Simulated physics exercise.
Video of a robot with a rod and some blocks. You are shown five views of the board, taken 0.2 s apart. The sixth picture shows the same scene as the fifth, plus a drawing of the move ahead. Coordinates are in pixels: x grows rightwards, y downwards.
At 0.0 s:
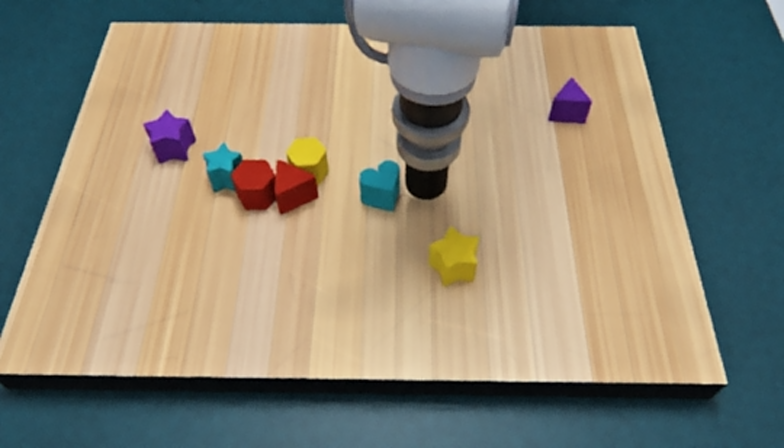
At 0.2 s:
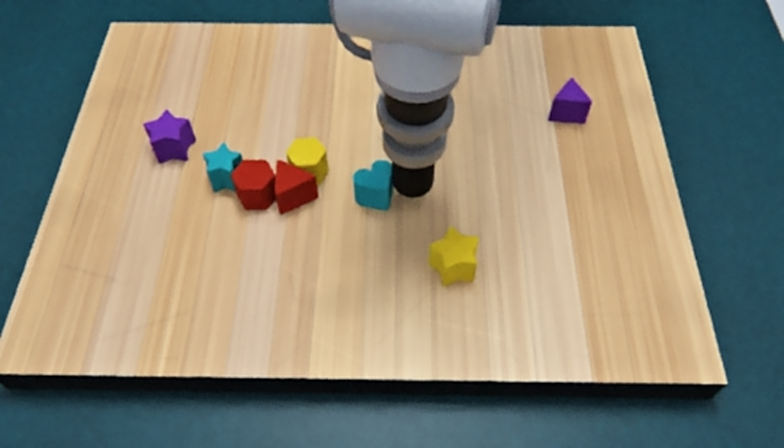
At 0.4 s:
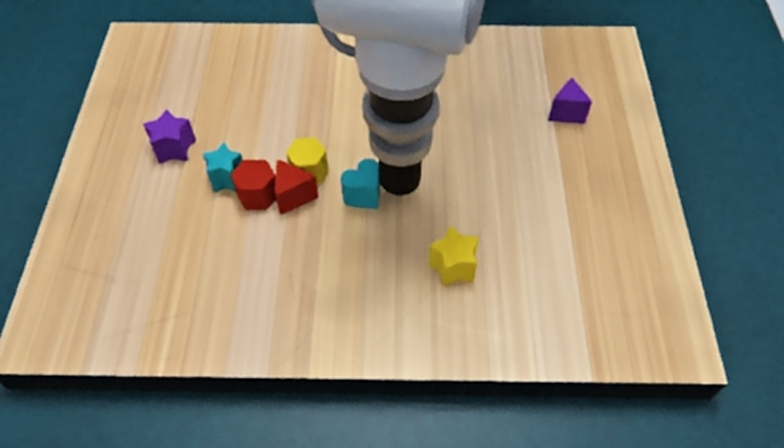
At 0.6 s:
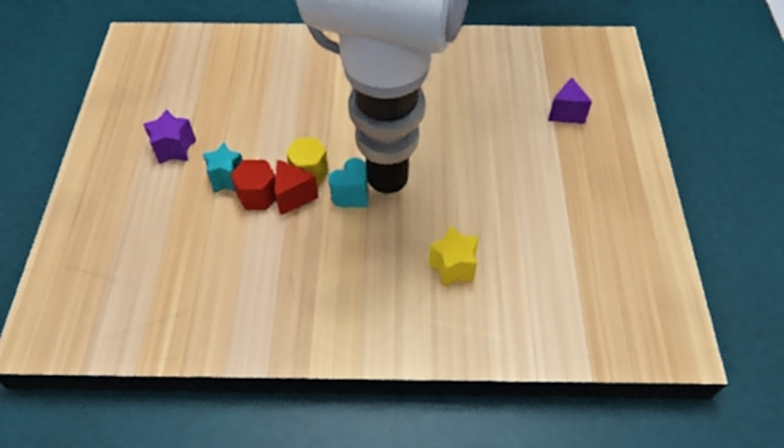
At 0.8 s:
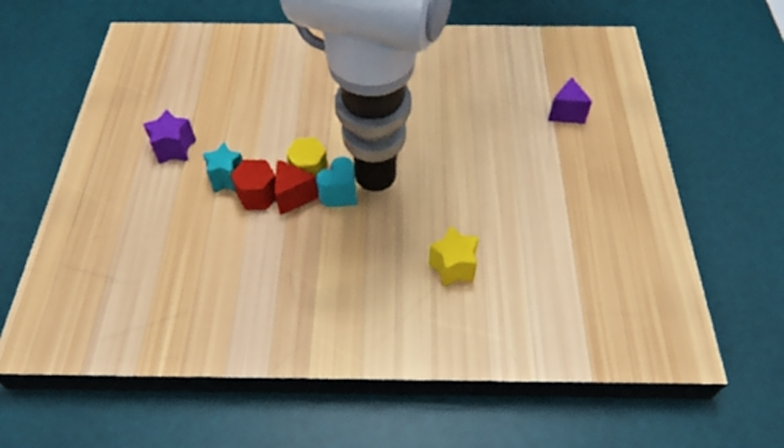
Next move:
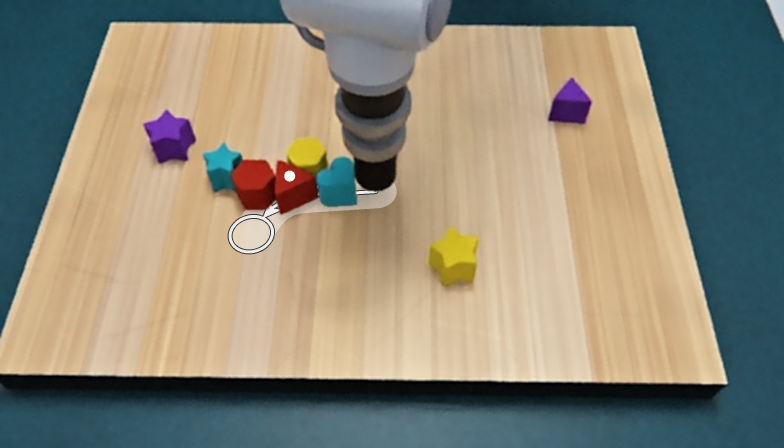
A light wooden board on a dark teal surface is seen from above at an angle, the camera still. A purple star, a turquoise star, red and yellow blocks and a turquoise heart sit across its left and middle, with a yellow star lower down and a purple triangle at upper right. The robot's dark-tipped rod moves left, pushing the heart a short way up to the clustered blocks.
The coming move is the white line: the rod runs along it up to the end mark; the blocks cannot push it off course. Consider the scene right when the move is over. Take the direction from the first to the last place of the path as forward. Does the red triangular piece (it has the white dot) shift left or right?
To the left.
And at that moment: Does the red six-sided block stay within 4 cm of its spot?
Yes
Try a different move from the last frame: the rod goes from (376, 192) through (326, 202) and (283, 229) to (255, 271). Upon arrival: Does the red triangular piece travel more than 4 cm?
Yes, that is what happens.
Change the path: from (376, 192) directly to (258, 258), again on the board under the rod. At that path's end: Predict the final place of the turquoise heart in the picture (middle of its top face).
It is going to be at (210, 241).
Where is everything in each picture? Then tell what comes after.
In the first frame, rod's lower end at (426, 184); red six-sided block at (253, 174); red triangular piece at (290, 176); yellow six-sided block at (306, 151); turquoise heart at (381, 175).
In the second frame, rod at (413, 182); turquoise heart at (375, 175).
In the third frame, rod at (400, 180); turquoise heart at (363, 174).
In the fourth frame, rod at (388, 178); turquoise heart at (350, 174).
In the fifth frame, rod at (376, 176); red six-sided block at (253, 174); red triangular piece at (290, 176); yellow six-sided block at (306, 151); turquoise heart at (338, 173).
Drawn move, from (376, 192) via (329, 195) and (283, 202), ending at (251, 234); the dot is on the red triangular piece.
On the path given first. One third of the way, rod at (327, 179); red six-sided block at (241, 174); red triangular piece at (268, 192), turned 60° clockwise; yellow six-sided block at (301, 151), turned 20° clockwise; turquoise heart at (298, 195), turned 45° anticlockwise.
Two thirds of the way, rod at (279, 187); red six-sided block at (236, 174); red triangular piece at (238, 206), turned 70° clockwise; yellow six-sided block at (288, 146), turned 55° clockwise; turquoise heart at (273, 212), turned 80° anticlockwise.
At the end, rod at (247, 219); red six-sided block at (222, 181), turned 40° clockwise; red triangular piece at (209, 224), turned 50° clockwise; yellow six-sided block at (288, 146), turned 55° clockwise; turquoise heart at (262, 243), turned 125° anticlockwise.
